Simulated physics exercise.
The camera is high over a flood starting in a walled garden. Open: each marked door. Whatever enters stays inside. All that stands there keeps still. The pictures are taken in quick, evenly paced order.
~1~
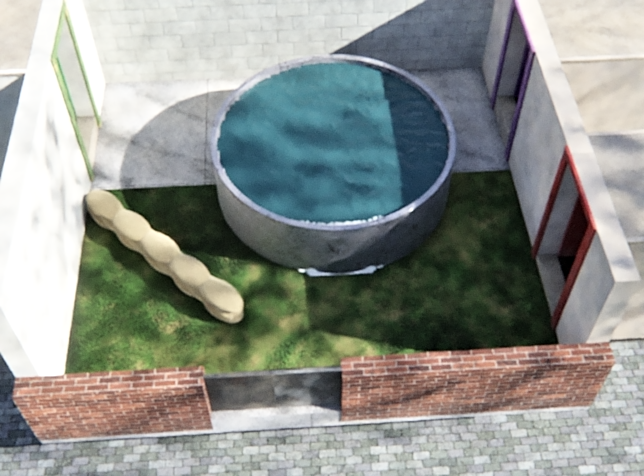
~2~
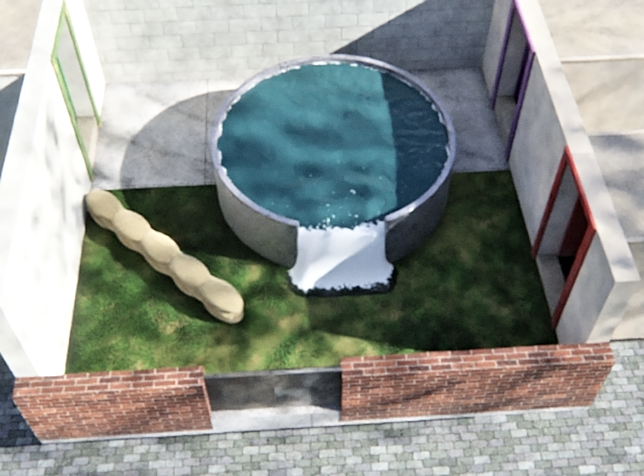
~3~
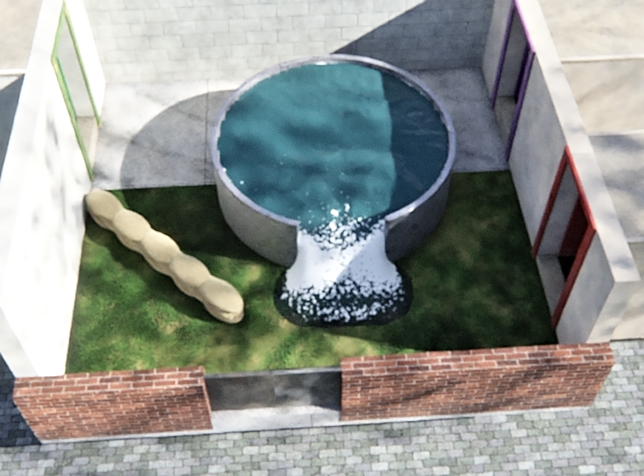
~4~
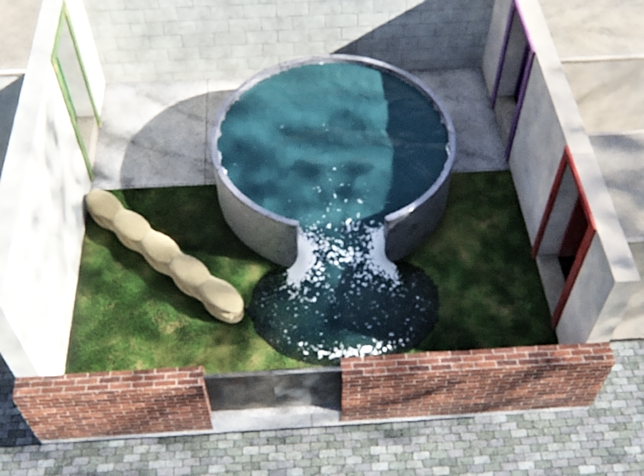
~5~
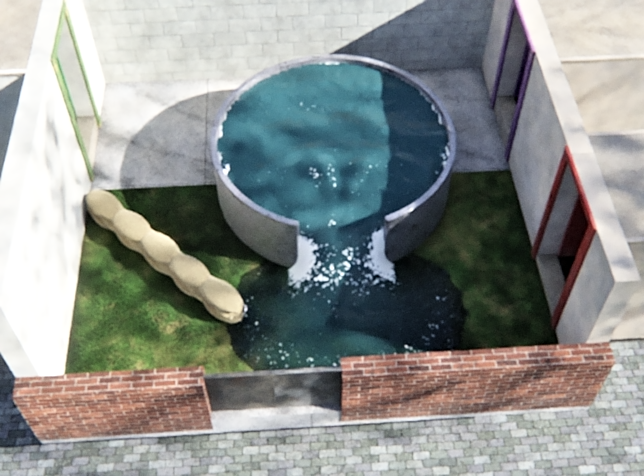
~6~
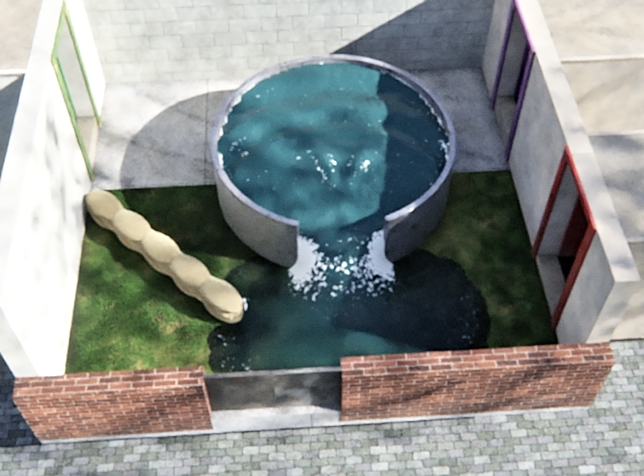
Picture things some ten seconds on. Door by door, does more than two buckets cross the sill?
Result: The green door will not count as flooded. The purple door will not count as flooded. The red door will count as flooded.
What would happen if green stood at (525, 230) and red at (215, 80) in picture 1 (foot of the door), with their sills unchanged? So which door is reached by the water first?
Answer: The one in green.
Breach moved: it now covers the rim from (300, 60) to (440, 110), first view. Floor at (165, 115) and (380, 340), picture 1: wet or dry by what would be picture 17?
The first spot is swamped, the second spared.
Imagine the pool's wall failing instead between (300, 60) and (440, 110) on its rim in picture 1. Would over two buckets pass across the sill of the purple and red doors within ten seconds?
Purple: Beyond the mark, red: Beyond the mark.
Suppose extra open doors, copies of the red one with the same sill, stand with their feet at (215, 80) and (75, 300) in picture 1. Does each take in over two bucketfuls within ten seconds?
First falls short, then tops the limit.
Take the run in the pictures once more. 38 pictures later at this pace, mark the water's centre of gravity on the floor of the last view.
My pick is pixel (320, 234).
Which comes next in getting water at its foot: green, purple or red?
Answer: The one in red.
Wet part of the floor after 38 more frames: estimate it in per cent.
About 85 in a hundred.
A moment on, water covers 30 % of the floor; the green door not reached, the purple door not reached, the red door not reached.
Next, water covers 40 % of the floor; the green door not reached, the purple door not reached, the red door under two buckets in.
Then, water covers 60 % of the floor; the green door wet at the sill, nothing in, the purple door wet at the sill, nothing in, the red door over two buckets in.
Later, water covers 85 % of the floor; the green door wet at the sill, nothing in, the purple door wet at the sill, nothing in, the red door far over two buckets in.
In the end, water covers 95 % of the floor; the green door wet at the sill, nothing in, the purple door wet at the sill, nothing in, the red door far over two buckets in.
